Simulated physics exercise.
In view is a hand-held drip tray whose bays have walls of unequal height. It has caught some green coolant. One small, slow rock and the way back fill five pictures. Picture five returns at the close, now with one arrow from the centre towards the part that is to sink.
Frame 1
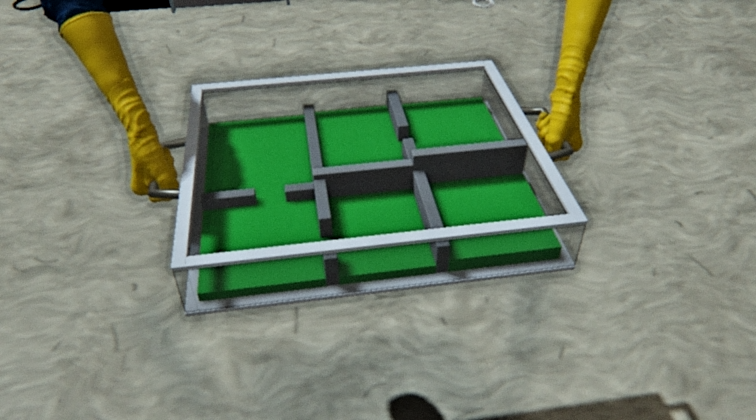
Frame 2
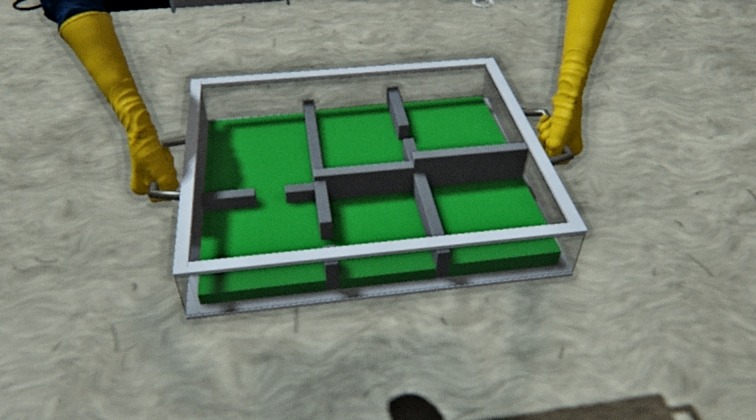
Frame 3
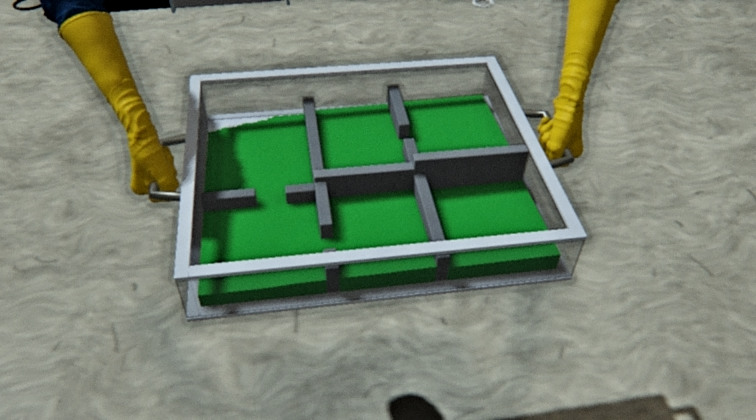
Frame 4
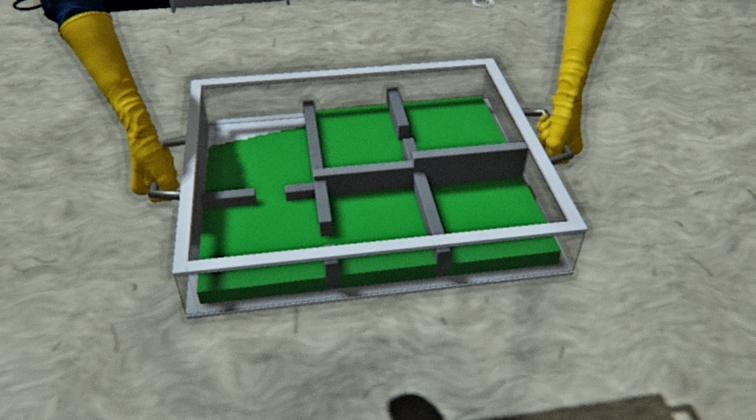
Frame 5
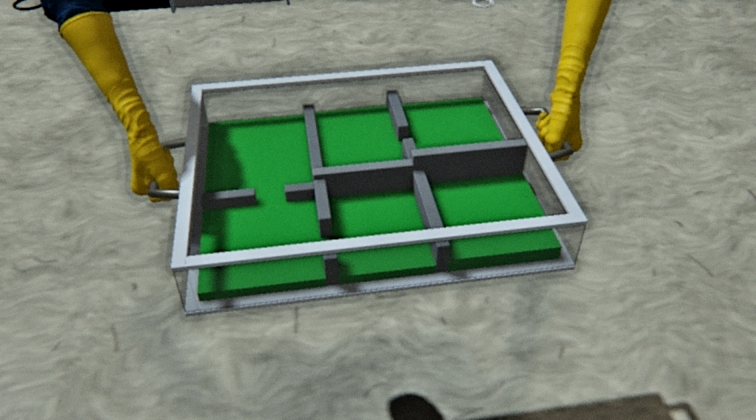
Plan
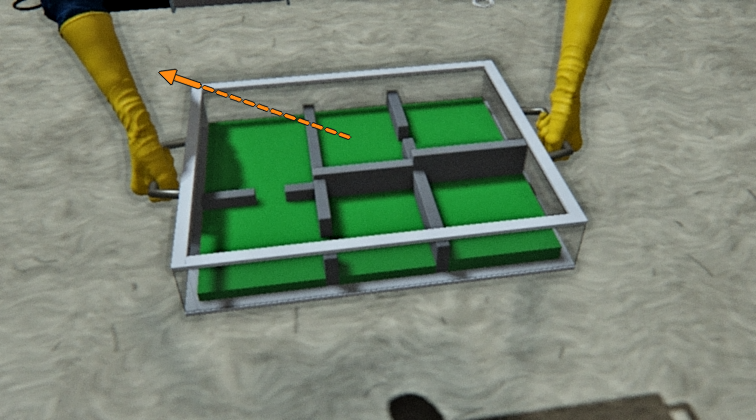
Green liquid in a clear-sided, divided tray held by two yellow-gloved hands shifts slightly toward the front as the tray tilts forward, baring a strip at the back left, then spreads back as the tray levels.
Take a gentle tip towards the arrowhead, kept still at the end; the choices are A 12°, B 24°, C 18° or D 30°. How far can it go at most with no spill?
That is tilt A.
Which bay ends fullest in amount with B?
It is the back left one.
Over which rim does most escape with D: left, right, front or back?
The left rim.
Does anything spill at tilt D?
Yes, it does.
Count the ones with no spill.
One of them.
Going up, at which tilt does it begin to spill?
It is C.
The arrow ends at (164, 74).
If A is chosen, nothing spills; the back left bay holds the most.
If B is chosen, about 41 % goes over the rim.
If C is chosen, about 11 % goes over the rim.
If D is chosen, about 61 % goes over the rim.
